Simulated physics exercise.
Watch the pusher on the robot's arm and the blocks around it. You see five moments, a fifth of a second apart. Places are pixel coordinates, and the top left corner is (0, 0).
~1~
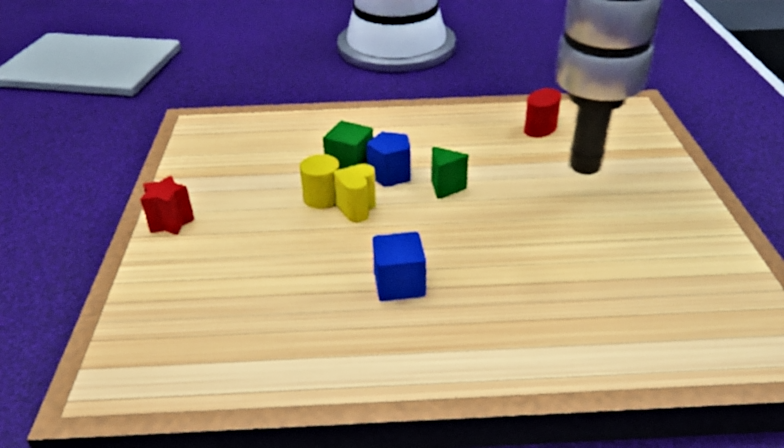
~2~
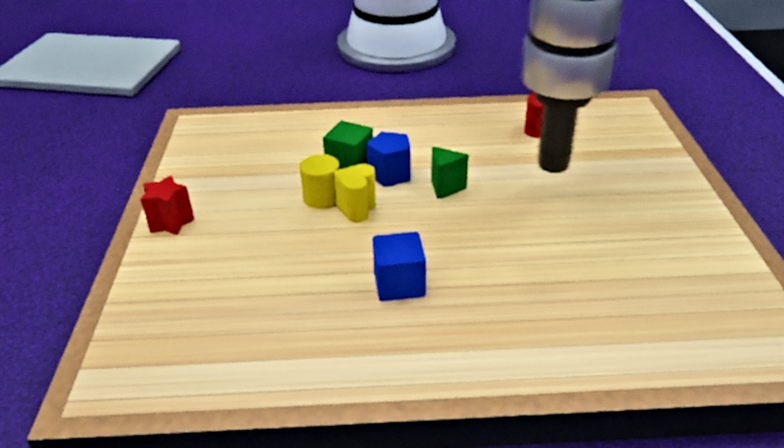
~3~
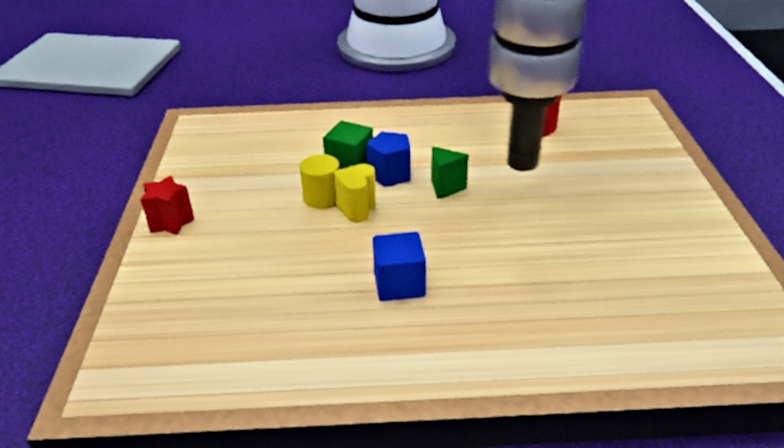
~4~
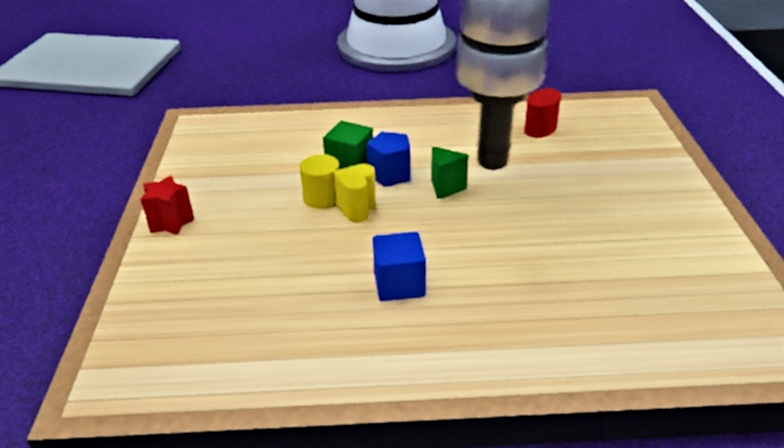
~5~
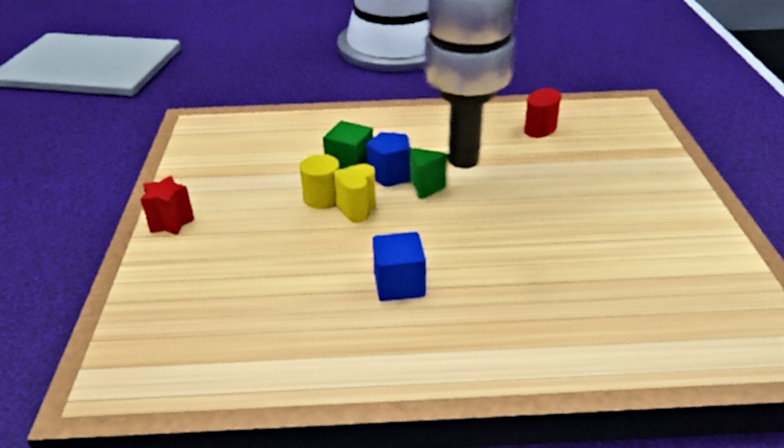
The clip opens on a wooden board scattered with red, green, yellow and blue blocks, with a robot's dark-tipped pusher near the far right. The pusher glides left, passing in front of the red cylinder while the blocks stay still, then nudges the green triangle slightly left, close to the blue five-sided block.
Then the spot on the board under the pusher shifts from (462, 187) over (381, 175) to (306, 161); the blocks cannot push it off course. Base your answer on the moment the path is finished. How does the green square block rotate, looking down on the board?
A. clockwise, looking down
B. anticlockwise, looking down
A
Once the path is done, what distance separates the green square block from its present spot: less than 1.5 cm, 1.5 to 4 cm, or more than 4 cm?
The answer will be the long band, over 4 cm.
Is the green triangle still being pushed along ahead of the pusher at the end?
That would be a no.
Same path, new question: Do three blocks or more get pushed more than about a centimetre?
Answer: Yes.
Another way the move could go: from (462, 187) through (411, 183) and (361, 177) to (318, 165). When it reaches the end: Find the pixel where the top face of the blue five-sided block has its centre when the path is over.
Just about (295, 121).
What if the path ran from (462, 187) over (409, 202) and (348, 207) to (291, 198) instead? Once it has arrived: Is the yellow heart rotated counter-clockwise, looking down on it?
My answer is yes.
On the path given first. One third of the way, pusher (406, 154); green square block (340, 130), turned 15° clockwise; blue five-sided block (372, 141); green triangle (402, 161).
Two thirds of the way, pusher (353, 146); green square block (299, 118), turned 30° clockwise; blue five-sided block (321, 132), turned 25° clockwise; green triangle (402, 161).
At the end, pusher (303, 137); yellow cylinder in place; green square block (266, 104), turned 45° clockwise; blue five-sided block (274, 121), turned 40° clockwise; green triangle (402, 161).
